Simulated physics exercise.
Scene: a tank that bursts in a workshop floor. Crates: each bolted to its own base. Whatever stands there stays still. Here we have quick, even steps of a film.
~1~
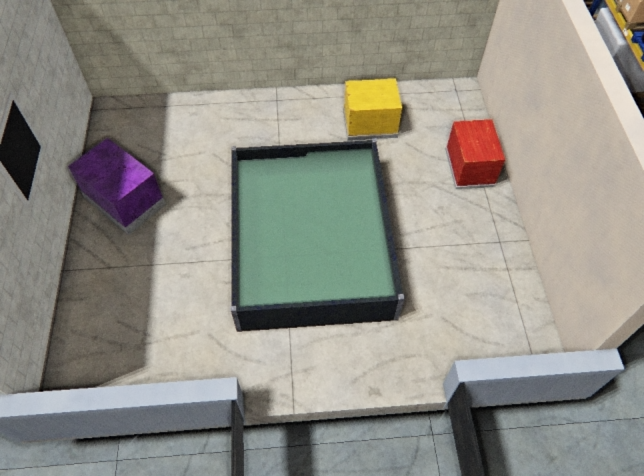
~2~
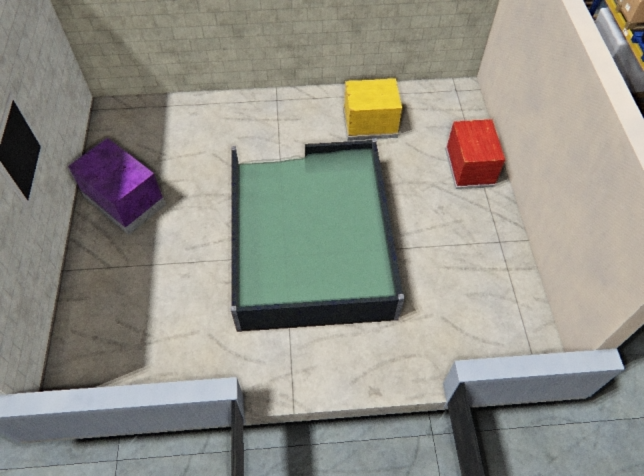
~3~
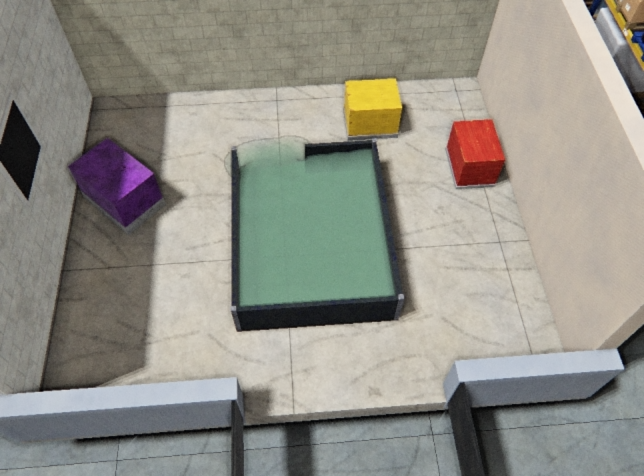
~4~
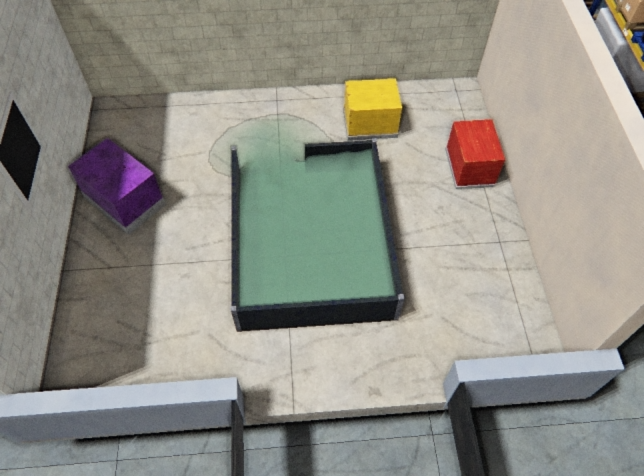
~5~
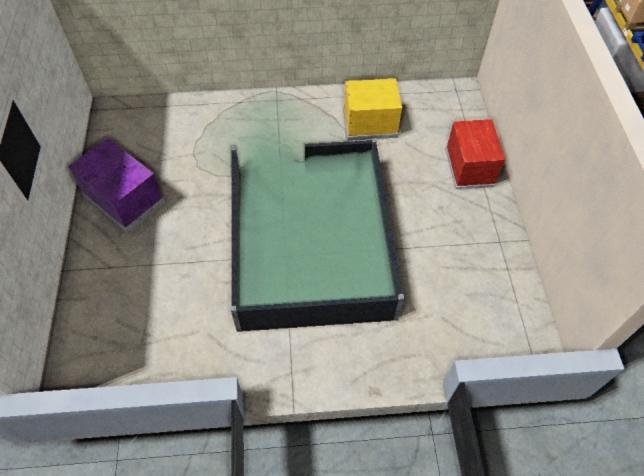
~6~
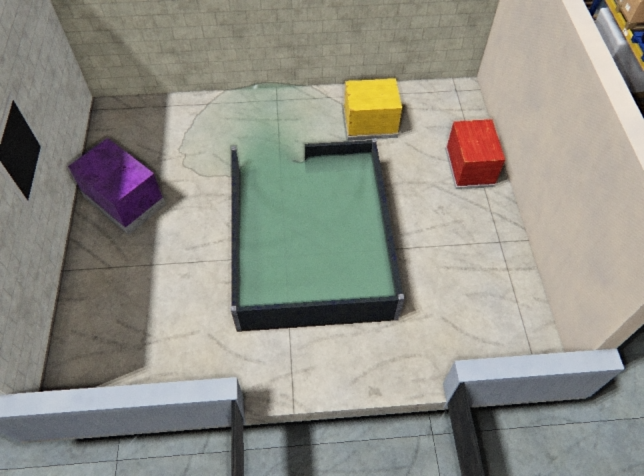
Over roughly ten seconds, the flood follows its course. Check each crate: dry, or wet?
In the end the purple crate is caught; the red crate is caught; the yellow crate is caught.
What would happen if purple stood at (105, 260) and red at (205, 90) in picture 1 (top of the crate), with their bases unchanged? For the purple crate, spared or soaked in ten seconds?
As for purple crate, it stays clear.
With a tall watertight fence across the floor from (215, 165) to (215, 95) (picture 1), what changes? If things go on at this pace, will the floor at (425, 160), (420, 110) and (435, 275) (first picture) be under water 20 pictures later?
One by one: Spared, soaked, spared.
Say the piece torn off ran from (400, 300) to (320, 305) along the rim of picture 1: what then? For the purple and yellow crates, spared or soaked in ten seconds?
Observed: Purple crate stays clear; yellow crate stays clear.
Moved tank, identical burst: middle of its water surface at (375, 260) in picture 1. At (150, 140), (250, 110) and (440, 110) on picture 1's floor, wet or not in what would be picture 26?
As listed: Under water, covered, awash.
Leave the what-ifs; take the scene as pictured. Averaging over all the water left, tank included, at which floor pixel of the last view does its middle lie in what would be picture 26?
My guess is about (277, 178).
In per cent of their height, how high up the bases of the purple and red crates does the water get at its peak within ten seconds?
Roughly 150 and 240 per cent respectively.
A moment on, water covers 20 % of the floor; the purple crate not reached, the red crate not reached, the yellow crate water round its plinth.
Next, water covers 25 % of the floor; the purple crate not reached, the red crate not reached, the yellow crate water round its plinth.
Then, water covers 40 % of the floor; the purple crate water round its plinth, the red crate water round its plinth, the yellow crate water round its plinth.
Later, water covers 75 % of the floor; the purple crate water round its plinth, the red crate water round its plinth, the yellow crate water round its plinth.
In the end, water covers 100 % of the floor; the purple crate was topped, the red crate was topped, the yellow crate was topped.
